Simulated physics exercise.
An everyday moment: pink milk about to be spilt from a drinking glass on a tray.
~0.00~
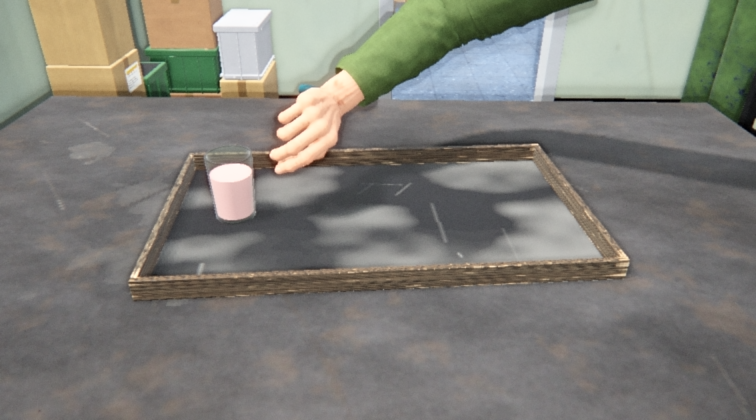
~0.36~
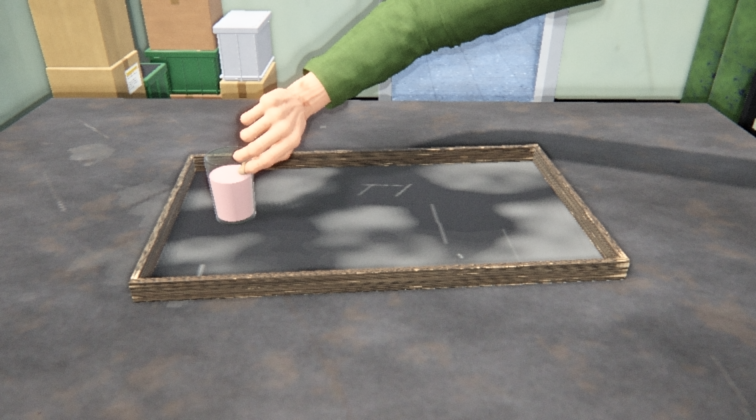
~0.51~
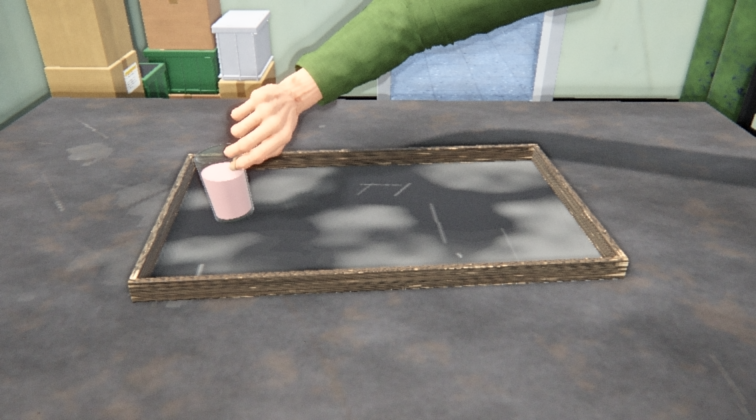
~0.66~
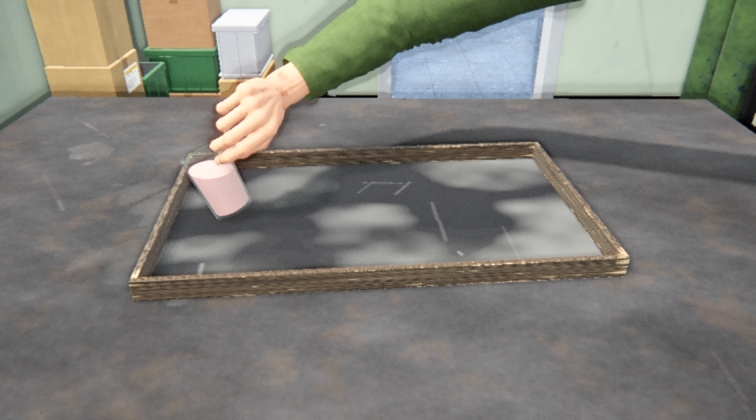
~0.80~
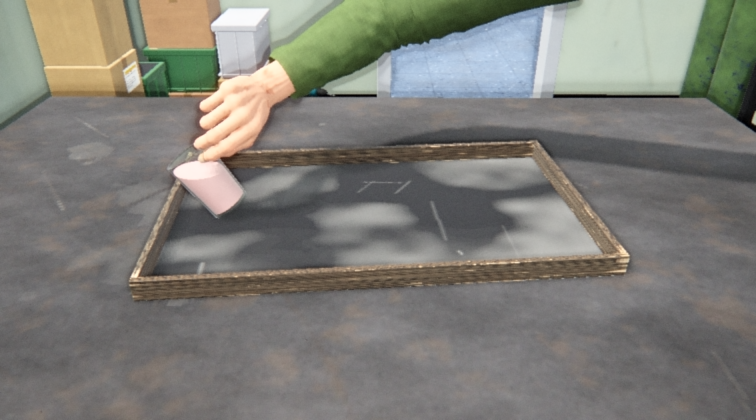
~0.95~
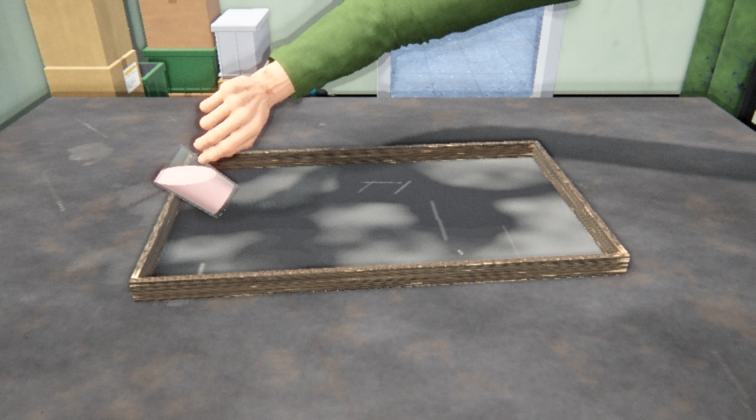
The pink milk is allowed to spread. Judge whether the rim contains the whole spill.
It does not.
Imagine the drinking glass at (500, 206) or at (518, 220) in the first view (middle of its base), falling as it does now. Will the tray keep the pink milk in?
In the first try it is held by the rim; in the second it is held by the rim.
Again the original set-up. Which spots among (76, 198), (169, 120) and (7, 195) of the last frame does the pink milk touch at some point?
Point 1 met by the spill; point 2 avoided; point 3 met by the spill.
By 1.5 s, the drinking glass lies across the rim; the puddle covers about as much as a plate; the table is getting wet.
By 2.3 s, the puddle covers about as much as a tray; the table is getting wet.
By 3.6 s, the puddle covers about as much as a tray; the table is getting wet.
